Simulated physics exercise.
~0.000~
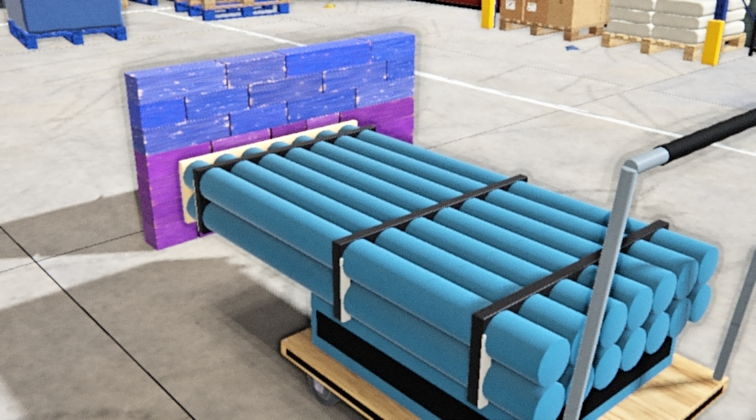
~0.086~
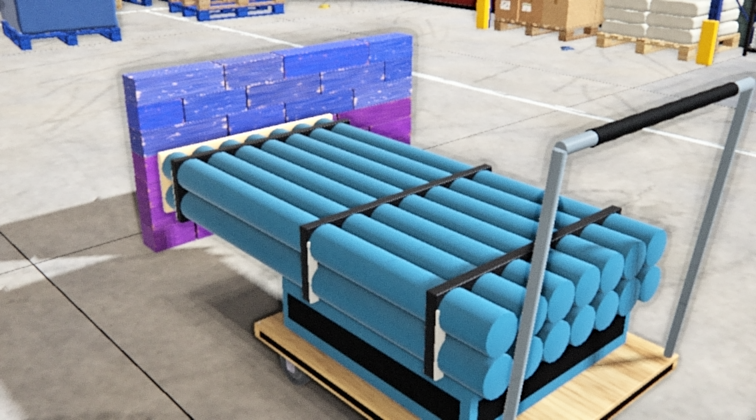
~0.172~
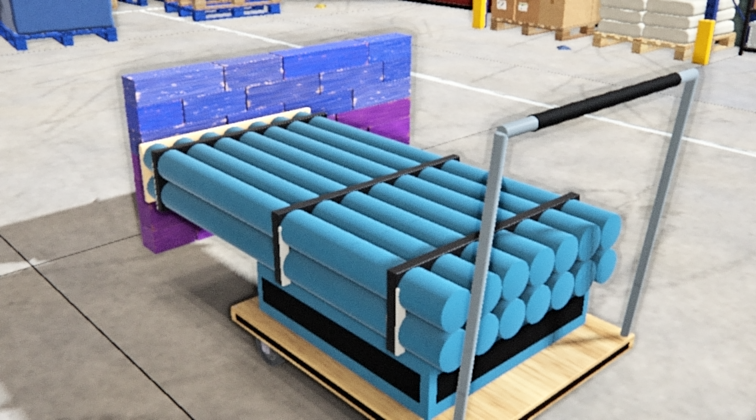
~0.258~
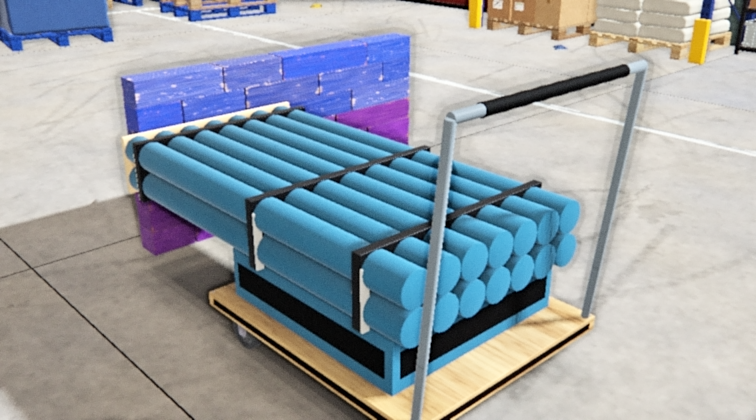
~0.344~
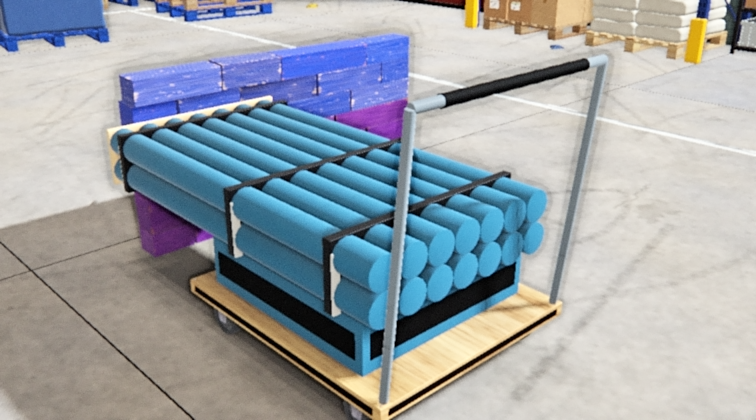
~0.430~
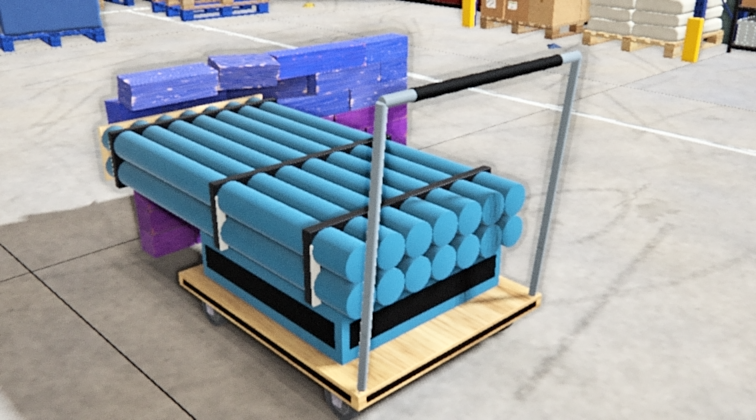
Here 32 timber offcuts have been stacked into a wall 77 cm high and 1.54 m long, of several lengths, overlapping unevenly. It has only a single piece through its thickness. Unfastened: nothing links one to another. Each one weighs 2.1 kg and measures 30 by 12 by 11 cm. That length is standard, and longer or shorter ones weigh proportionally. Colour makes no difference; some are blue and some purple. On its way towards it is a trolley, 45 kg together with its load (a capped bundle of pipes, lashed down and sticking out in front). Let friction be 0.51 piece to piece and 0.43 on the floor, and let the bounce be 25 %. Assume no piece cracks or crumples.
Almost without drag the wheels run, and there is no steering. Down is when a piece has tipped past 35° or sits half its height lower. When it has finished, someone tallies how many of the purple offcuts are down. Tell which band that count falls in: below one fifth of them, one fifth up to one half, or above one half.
The count falls one fifth up to one half.
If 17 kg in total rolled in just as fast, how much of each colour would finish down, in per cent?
You'd get purple 30 and blue 80 percent.
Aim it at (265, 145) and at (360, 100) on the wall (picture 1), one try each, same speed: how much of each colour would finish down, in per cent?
You'd get purple at 50 followed by 30, and blue at 100 followed by 80 percent.
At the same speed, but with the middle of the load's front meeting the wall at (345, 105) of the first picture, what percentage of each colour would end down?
That would leave purple at 40 % and blue at 80 %.
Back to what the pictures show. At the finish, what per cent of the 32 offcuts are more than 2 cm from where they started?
It is 65 per cent.
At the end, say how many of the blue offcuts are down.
The blue ones end with 11 down.
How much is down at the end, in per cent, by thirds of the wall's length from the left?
Left third 80 percent, middle third 60 percent, right third 20 percent.
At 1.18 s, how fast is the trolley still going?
I'd put it at roughly 0.5 m/s.
Around 0.70 s, load 36 cm past the wall's line, still rolling; 3 of the 19 purple offcuts down (10 of 32 in all colours); top purple offcut on its side; top blue offcut tipped 48°, 43 mm lower.
Around 1.18 s, load 71 cm past the wall's line, still rolling; 3 of the 19 purple offcuts down (14 of 32 in all colours); top purple offcut on its side; top blue offcut on its side.
Finally (3.3 s), load 79 cm past the wall's line, stopped; 6 of the 19 purple offcuts down (17 of 32 in all colours); top purple offcut on its side; top blue offcut on its side. That is 32 per cent. Seen by the last camera, middles, top purple offcut near (200, 187), top blue offcut near (232, 65).
